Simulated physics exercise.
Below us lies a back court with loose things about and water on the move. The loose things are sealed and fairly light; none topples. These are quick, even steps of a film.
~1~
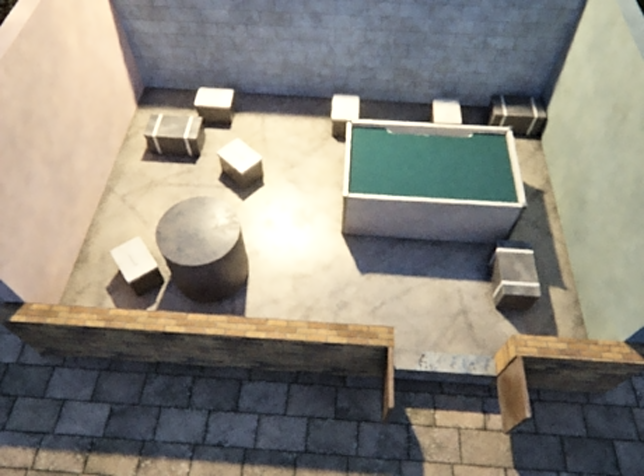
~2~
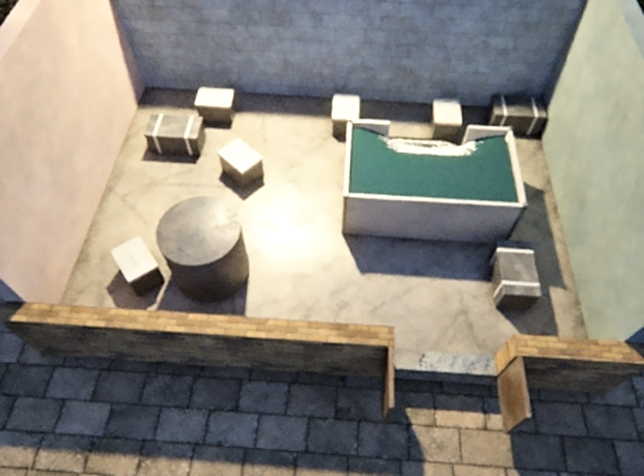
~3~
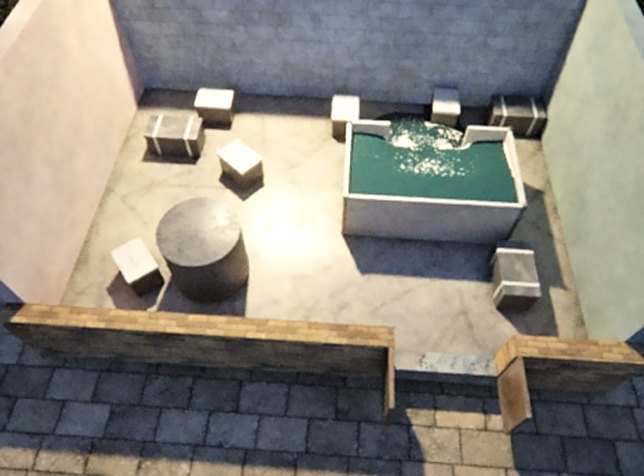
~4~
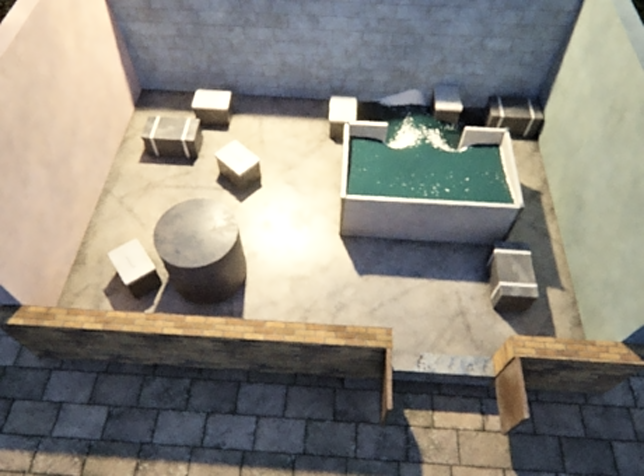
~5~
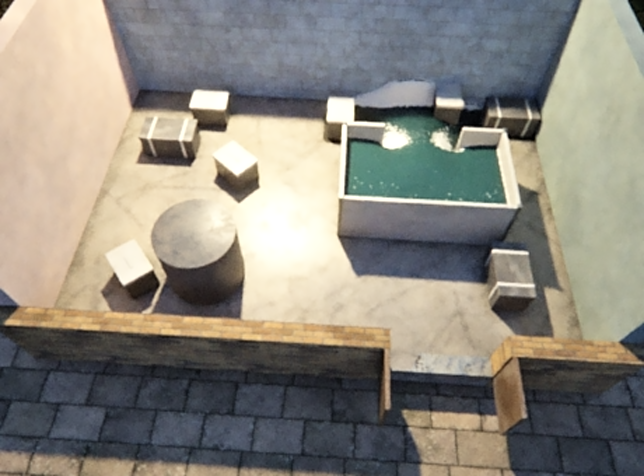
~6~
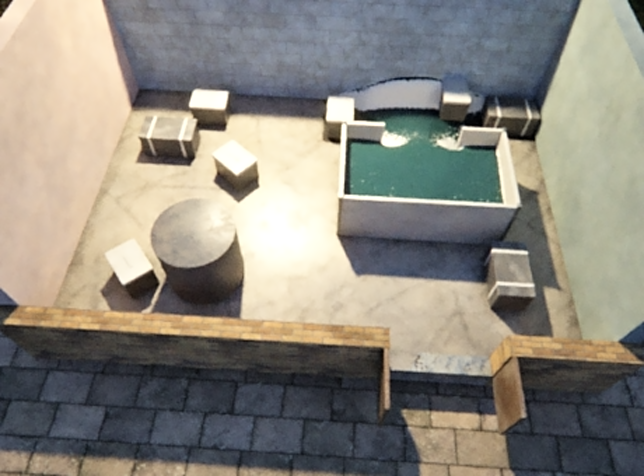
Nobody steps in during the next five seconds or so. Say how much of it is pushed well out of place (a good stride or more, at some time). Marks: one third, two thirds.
That comes to at least two thirds.
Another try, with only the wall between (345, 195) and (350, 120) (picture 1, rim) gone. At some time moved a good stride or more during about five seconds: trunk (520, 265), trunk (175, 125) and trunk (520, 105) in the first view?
In that order: Never so far, that far or more, no.
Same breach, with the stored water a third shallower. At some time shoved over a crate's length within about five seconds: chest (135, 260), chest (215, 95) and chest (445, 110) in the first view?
One after the other: Never so far, that far or more, that far or more.
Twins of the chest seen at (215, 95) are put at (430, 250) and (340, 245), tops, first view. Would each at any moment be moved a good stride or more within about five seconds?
In turn: Under that, no.
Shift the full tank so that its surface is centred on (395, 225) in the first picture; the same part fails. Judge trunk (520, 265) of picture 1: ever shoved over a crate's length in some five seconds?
Verdict: Less than that.
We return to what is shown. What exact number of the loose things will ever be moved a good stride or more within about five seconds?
8 of them.
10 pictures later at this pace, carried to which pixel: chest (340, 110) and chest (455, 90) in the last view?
Around (304, 167) and (530, 136).
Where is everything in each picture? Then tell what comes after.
A chest at (447, 110), on the bottom; a trunk at (518, 267), on the bottom; 0 of 8 have shifted, in the first picture.
A chest at (447, 110), on the bottom; a trunk at (518, 267), on the bottom; 0 of 8 have shifted, in the second picture.
A chest at (447, 100), on the bottom, close to its start; a trunk at (518, 267) rests on the ground; 1 of 8 have shifted, in the third picture.
A chest at (448, 97), on the bottom, a stride from its start; a trunk at (515, 268), on the bottom; 1 of 8 have shifted, in the fourth picture.
A chest at (449, 94), afloat, a stride from its start; a trunk at (513, 268) rests on the ground; 1 of 8 have shifted, in the fifth picture.
A chest at (456, 90), afloat, a stride from its start; a trunk at (512, 268) rests on the ground; 1 of 8 have shifted, in the sixth picture.
A moment on, 1 of 8 are well off their spots; 1 afloat.
Next, 4 of 8 are well off their spots; 3 afloat.
Later, 6 of 8 are well off their spots; 3 afloat.
In the end, 8 of 8 are well off their spots, and 8 have been at some point; 5 afloat.
